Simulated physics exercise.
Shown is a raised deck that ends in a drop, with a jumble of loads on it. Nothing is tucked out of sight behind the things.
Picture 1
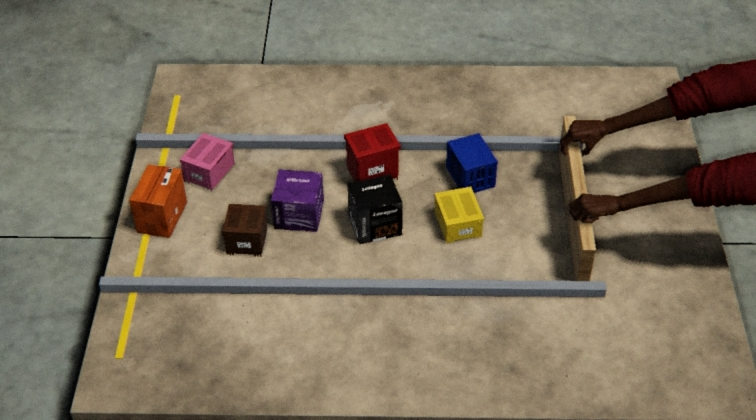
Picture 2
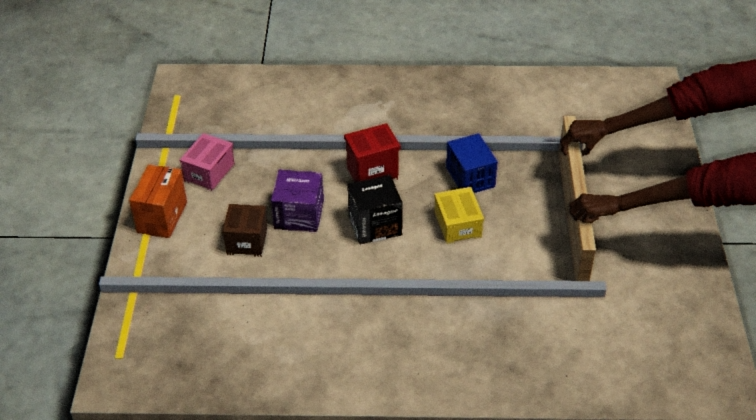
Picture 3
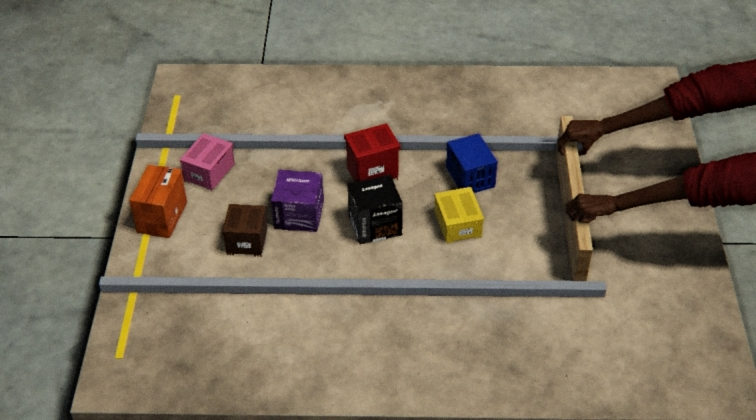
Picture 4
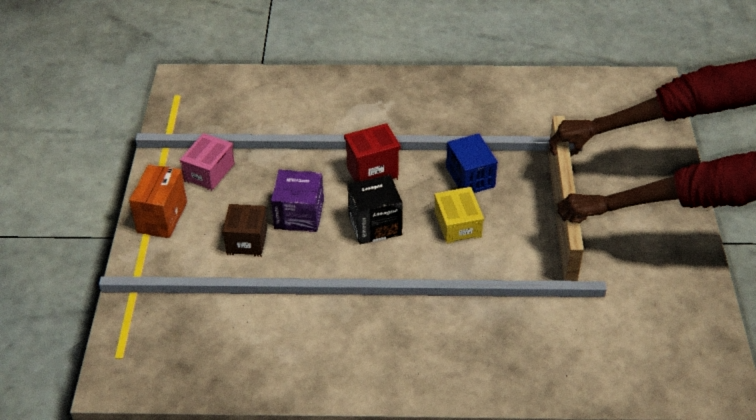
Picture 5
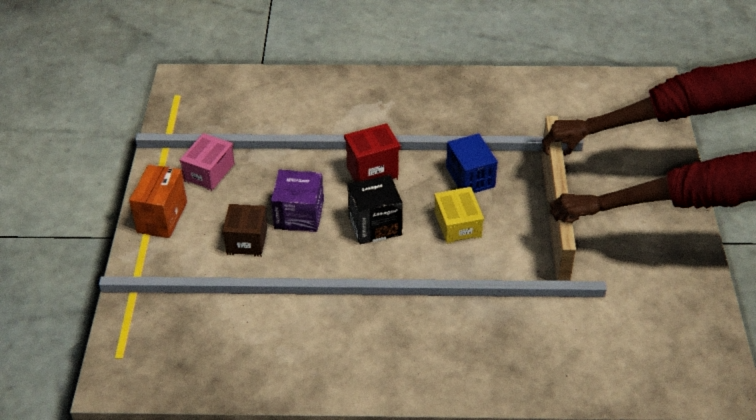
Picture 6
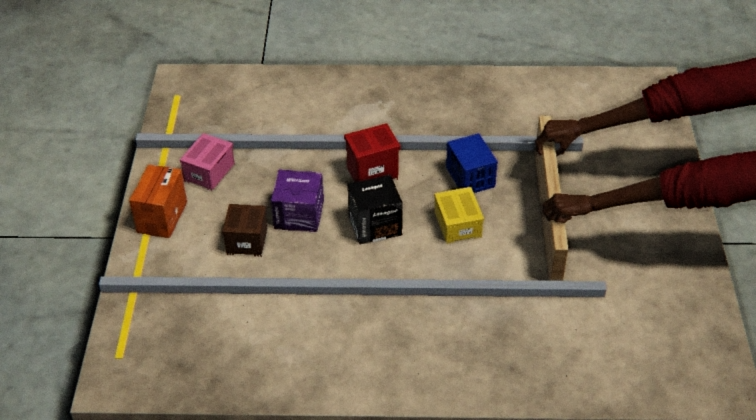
In the video, two hands in red sleeves hold a wooden plank upright between two grey rails on a board scattered with colourful boxes, then slide it slightly to the left while the boxes stay still.
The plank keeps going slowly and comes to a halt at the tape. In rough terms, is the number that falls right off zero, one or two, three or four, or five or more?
Seems the ones that don't stay up number at least five, for sure.
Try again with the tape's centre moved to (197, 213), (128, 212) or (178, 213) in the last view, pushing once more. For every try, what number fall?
Respectively 3, 8 and 5.
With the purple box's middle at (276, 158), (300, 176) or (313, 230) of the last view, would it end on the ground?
Results in order: Over the edge; over the edge; not lost.
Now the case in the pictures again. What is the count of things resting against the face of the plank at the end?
I count 3 of them.
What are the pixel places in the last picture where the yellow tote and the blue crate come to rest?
Yellow tote at (130, 209), blue crate at (141, 158).
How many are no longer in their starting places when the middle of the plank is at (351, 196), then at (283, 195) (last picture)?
By then 6, and 8.
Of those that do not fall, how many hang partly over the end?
Result: 3.
Soon after, none off yet; orange box at rest near (159, 201); pink tote at rest near (208, 162); brown tote displaced a little near (236, 233).
In the end, the number that fall off is five or more; gone, black box, red tote, purple box, pink tote and orange box.
